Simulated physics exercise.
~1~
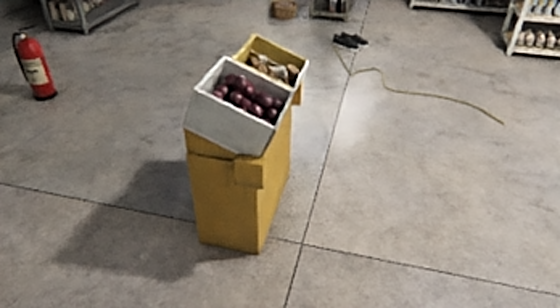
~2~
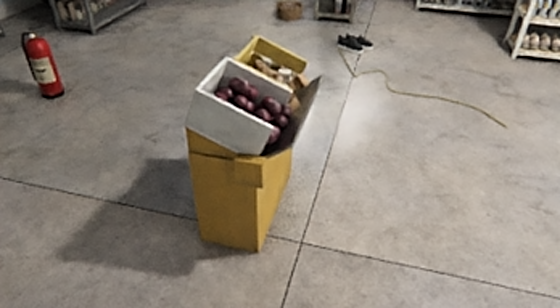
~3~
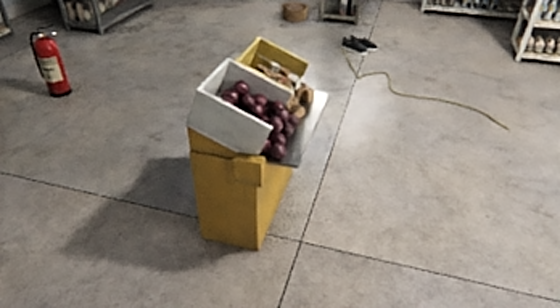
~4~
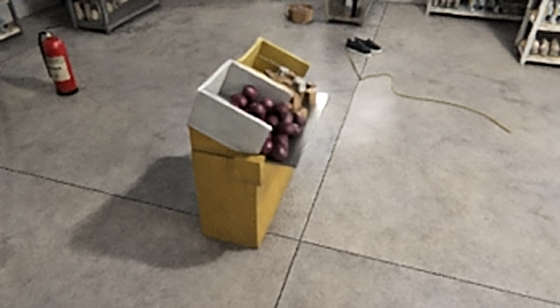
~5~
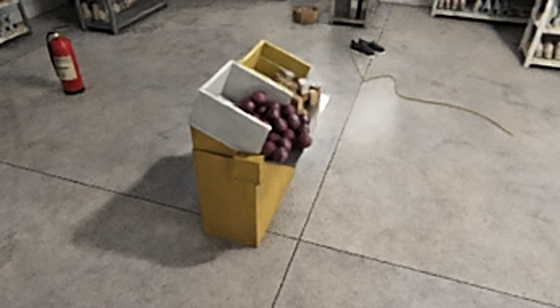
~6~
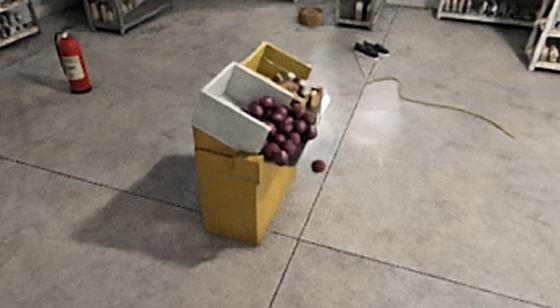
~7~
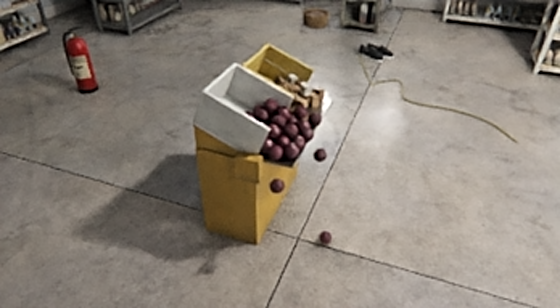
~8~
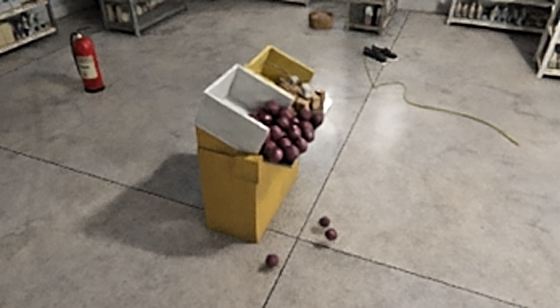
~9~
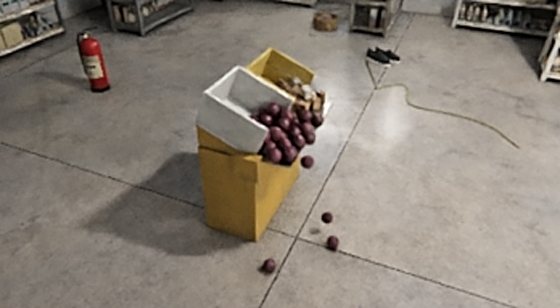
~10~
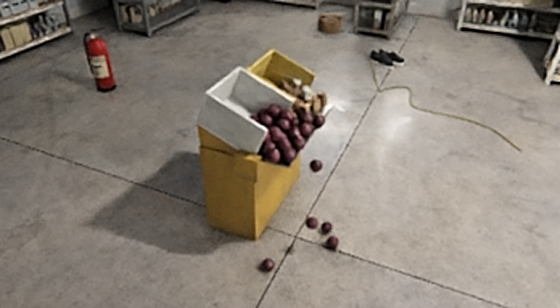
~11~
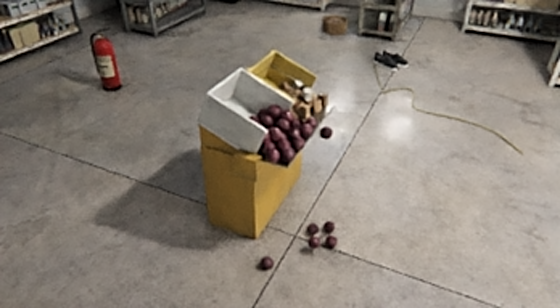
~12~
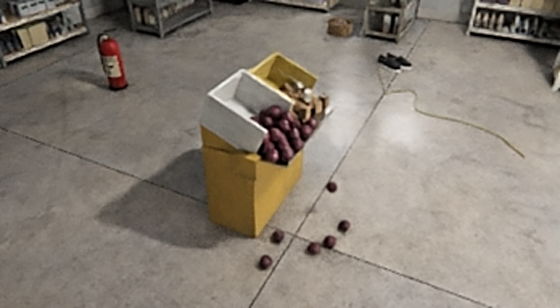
A flap at the open right side of two sloping display bins swings down and comes to rest, as the view from above drifts slightly sideways round a grey concrete floor. The white bin in front holds dark red onions, the yellow one behind holds small brown parcels, and both sit on a yellow stand, with a red fire extinguisher at left and shelves behind. The onions slide right and heap up at the lowered edge. A few then drop one after another to the floor. At the end six onions lie scattered below, while the parcels remain in their bin.
